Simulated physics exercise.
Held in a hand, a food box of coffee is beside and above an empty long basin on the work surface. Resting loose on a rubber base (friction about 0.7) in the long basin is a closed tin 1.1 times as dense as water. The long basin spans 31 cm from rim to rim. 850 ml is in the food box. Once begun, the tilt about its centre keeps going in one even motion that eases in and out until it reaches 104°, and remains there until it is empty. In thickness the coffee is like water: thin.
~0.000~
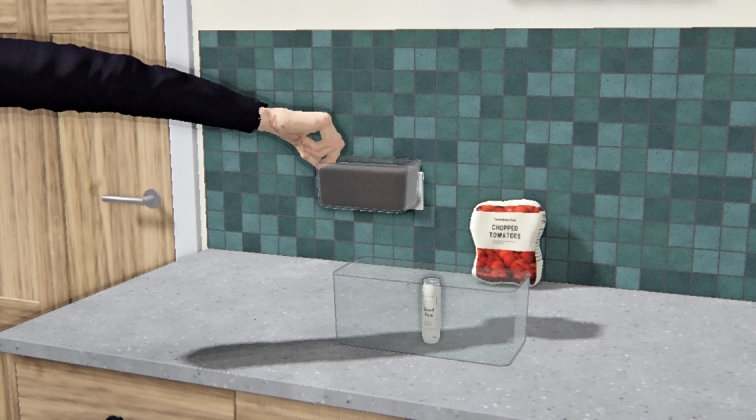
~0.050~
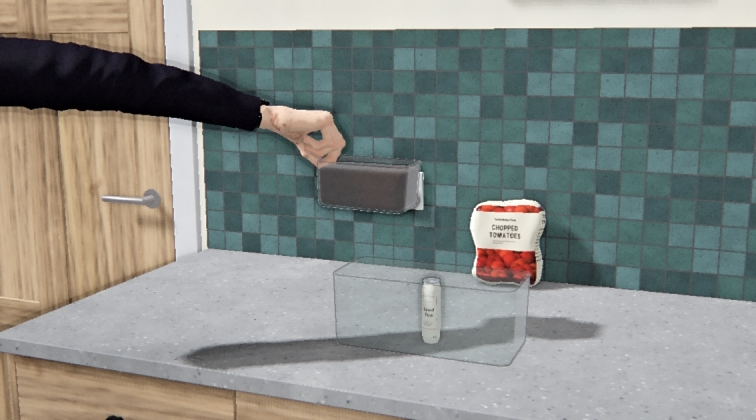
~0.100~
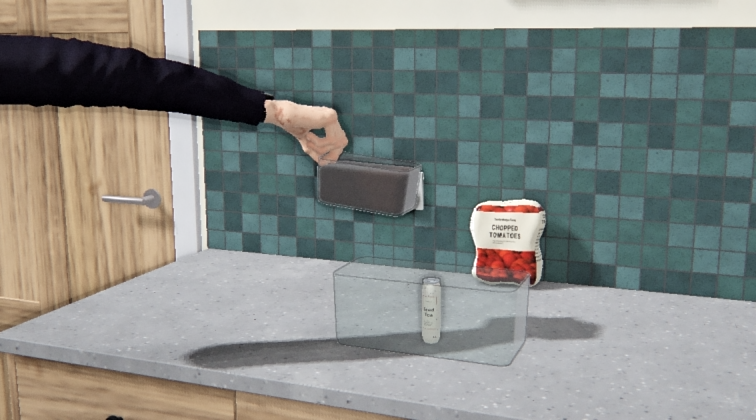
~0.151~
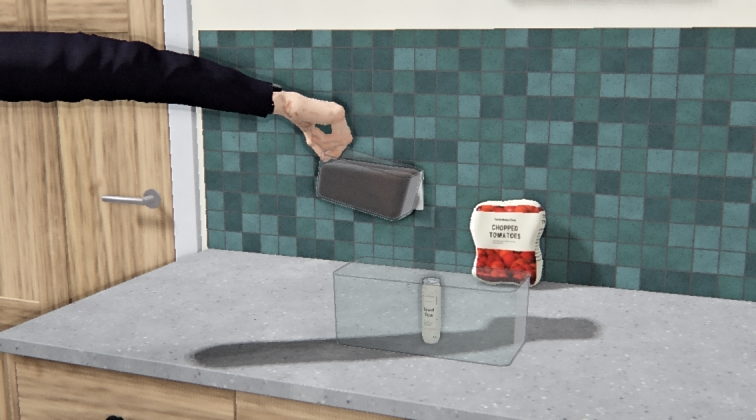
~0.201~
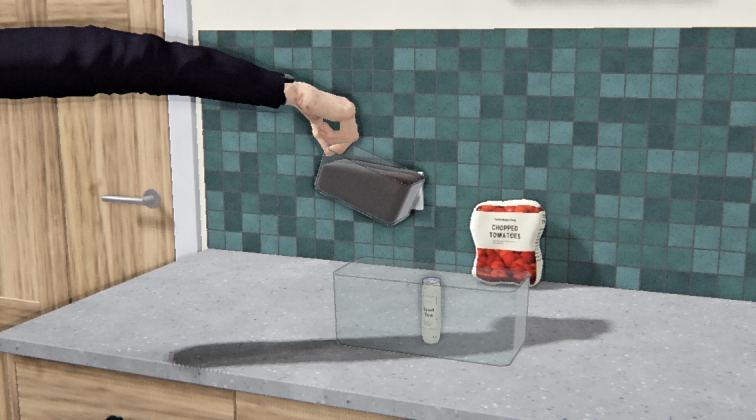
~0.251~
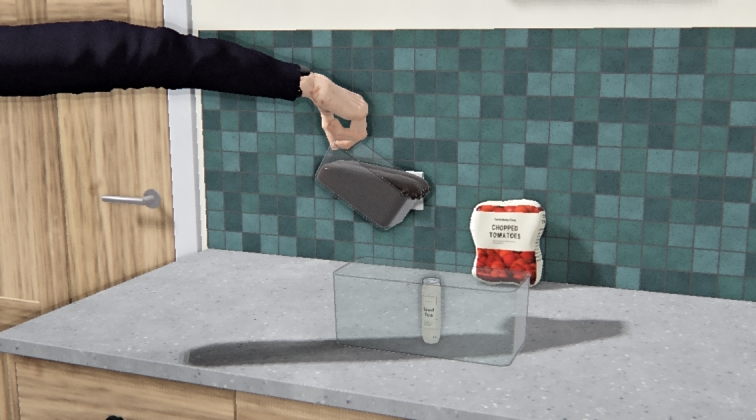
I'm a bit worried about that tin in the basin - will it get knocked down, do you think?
It does not come down.
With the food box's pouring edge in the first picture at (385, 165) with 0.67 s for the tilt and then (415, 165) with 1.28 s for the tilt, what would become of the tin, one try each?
First it tips over; then it stays on its base.
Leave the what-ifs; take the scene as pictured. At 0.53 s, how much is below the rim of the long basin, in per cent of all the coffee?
At that time the basin holds about 36 per cent of the liquid.
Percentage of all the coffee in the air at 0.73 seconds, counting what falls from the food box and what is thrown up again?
Close to 7 per cent.
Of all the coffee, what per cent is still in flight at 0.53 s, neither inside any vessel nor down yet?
Some 46 per cent, I reckon.
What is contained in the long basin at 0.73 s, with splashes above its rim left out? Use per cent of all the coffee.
84 per cent or thereabouts.
By 0.53 s the tilt is 93° and 19 per cent is still to pour; the tin stands where it began.
By 0.73 s the tilt is 104° and 3 per cent is still to pour; the tin stands where it began.
By 0.94 s the tilt is 104° and 0 per cent is still to pour; the tin stands where it began.
By 1.17 s the tilt is 104° and 0 per cent is still to pour; the tin stands where it began.
At rest the tin stands where it began.
